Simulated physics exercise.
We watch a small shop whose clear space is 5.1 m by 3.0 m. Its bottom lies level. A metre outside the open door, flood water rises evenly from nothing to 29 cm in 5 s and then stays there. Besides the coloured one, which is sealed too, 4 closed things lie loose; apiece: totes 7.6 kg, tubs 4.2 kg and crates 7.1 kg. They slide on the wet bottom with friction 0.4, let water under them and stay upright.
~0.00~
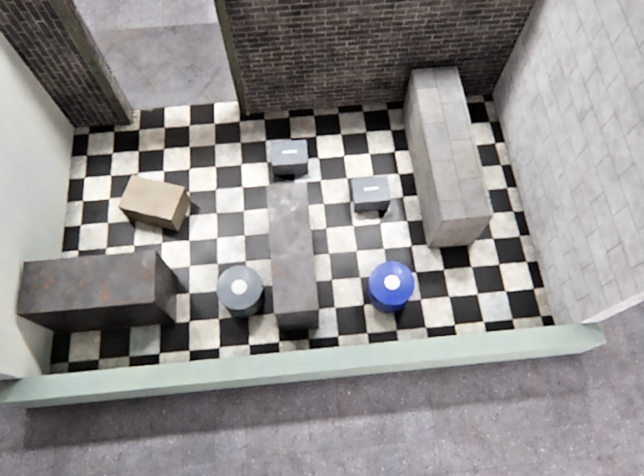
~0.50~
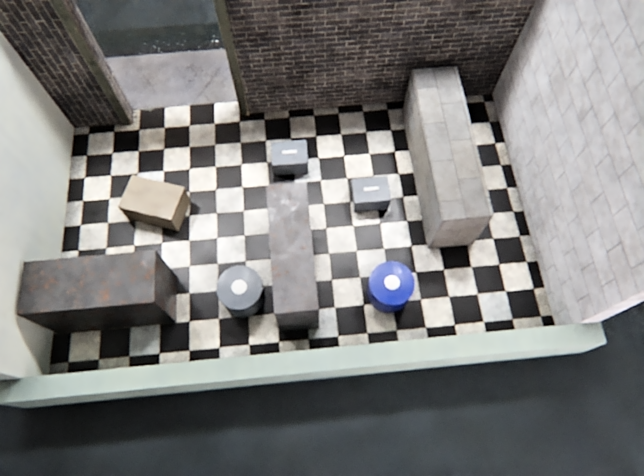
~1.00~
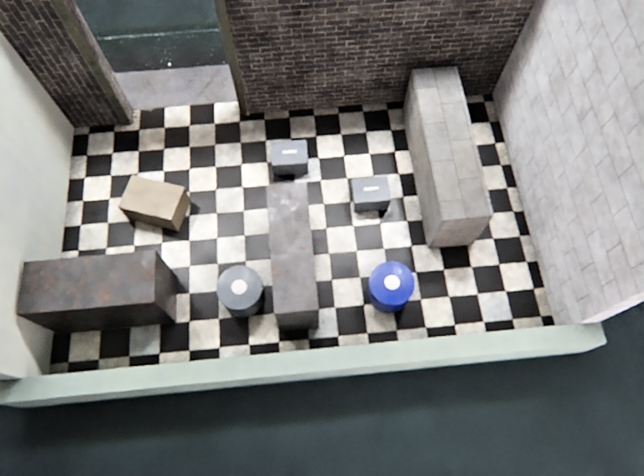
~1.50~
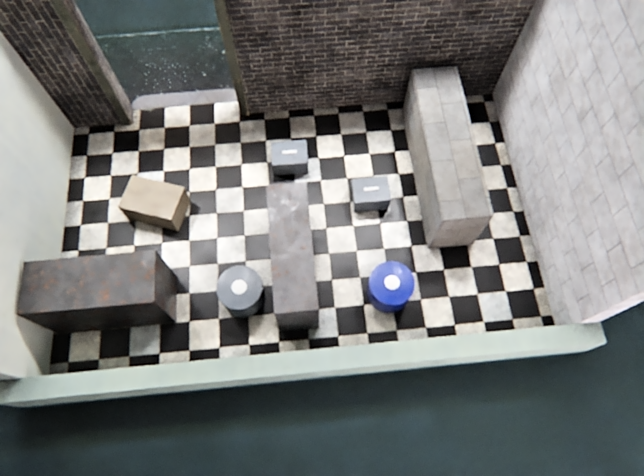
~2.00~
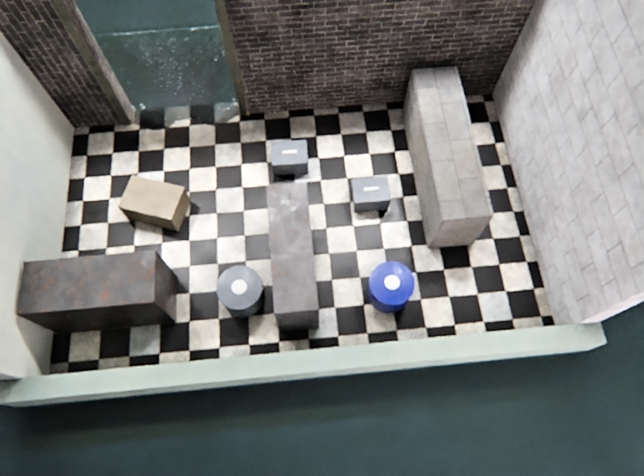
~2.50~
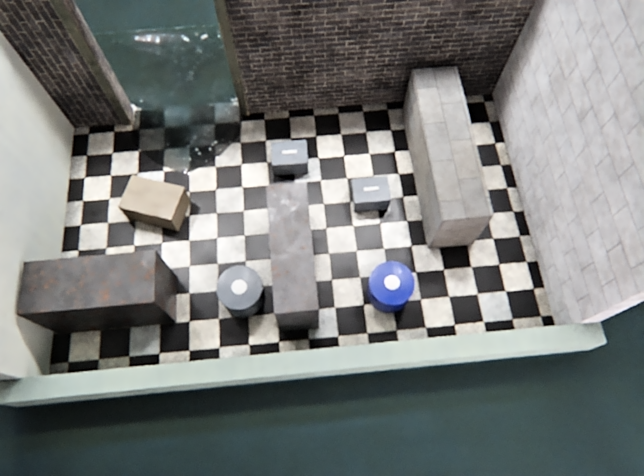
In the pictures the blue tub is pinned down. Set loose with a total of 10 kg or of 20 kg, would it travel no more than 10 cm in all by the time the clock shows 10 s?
Verdict: Only the larger load is enough.
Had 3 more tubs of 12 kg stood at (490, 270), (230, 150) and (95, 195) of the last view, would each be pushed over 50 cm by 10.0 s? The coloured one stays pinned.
In that order: Under, more, past it.
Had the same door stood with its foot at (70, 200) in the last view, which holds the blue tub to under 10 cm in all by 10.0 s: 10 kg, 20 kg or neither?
In that case neither load is enough.
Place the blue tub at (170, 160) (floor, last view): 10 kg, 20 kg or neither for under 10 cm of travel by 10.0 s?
Neither holds.
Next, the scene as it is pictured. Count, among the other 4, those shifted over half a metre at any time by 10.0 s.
2 of them.
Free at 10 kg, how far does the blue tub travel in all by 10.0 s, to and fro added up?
Some 50 cm in all.
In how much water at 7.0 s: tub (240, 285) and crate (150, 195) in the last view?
About 15 and 21 cm.
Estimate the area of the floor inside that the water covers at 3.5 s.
About 3.0 m2.
After 3.5 s the blue tub would be 0 cm from its start with 10 kg and 0 cm from its start with 20 kg; 0 cm of water round it then.
After 4.5 s the blue tub would be 0 cm from its start with 10 kg and 0 cm from its start with 20 kg; 0 cm of water round it then.
After 7.0 s the blue tub would be 1 cm from its start with 10 kg and 0 cm from its start with 20 kg; 5 cm of water round it then.
After 10.0 s the blue tub would be 45 cm from its start with 10 kg and 0 cm from its start with 20 kg; 7 cm of water round it then.
